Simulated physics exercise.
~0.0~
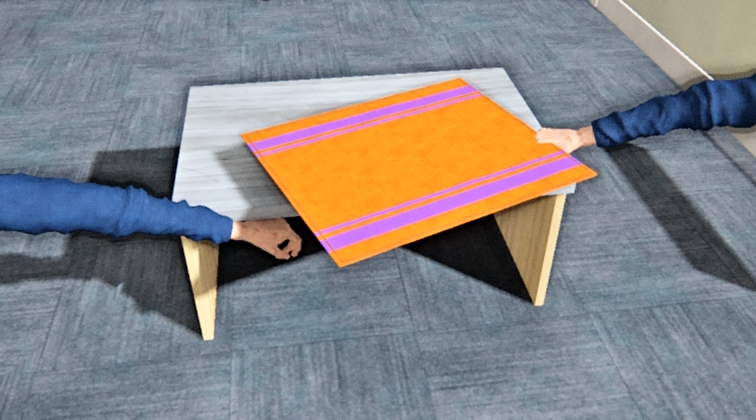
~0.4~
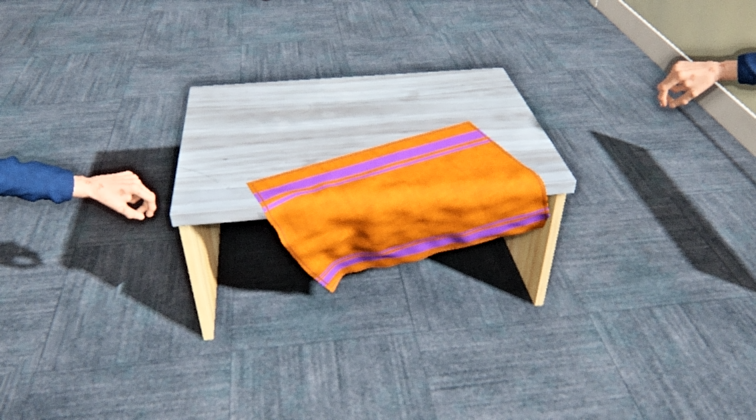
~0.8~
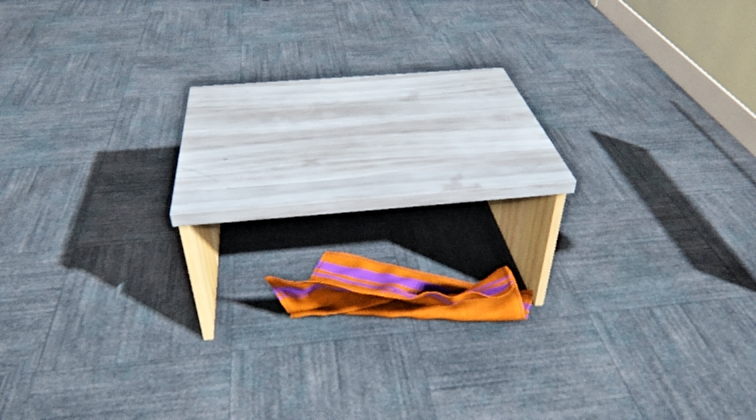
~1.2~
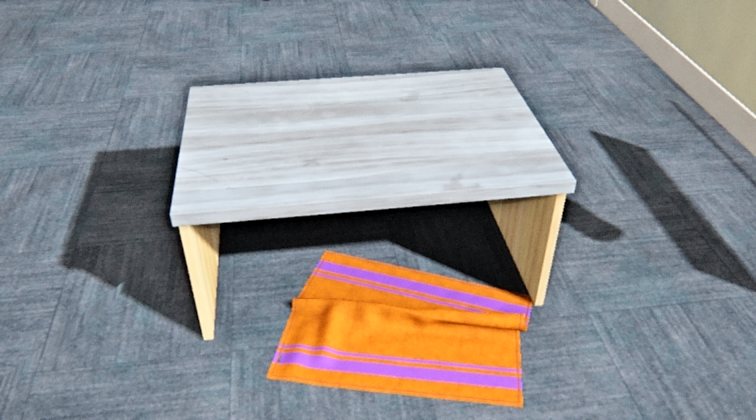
Two hands in blue sleeves, one at the left and one at the right, hold an orange hand towel with purple stripes flat over a small desk, seen from above at an angle. The desk has a pale grey wood-grain top and light wooden side panels, and stands on blue-grey carpet. The hands let go and draw apart, and the towel settles partly on the top, its near part drooping over the front edge. It then slips off and crumples on the floor before the desk. Finally it lies spread on the carpet, partly folded over, leaving the top bare.
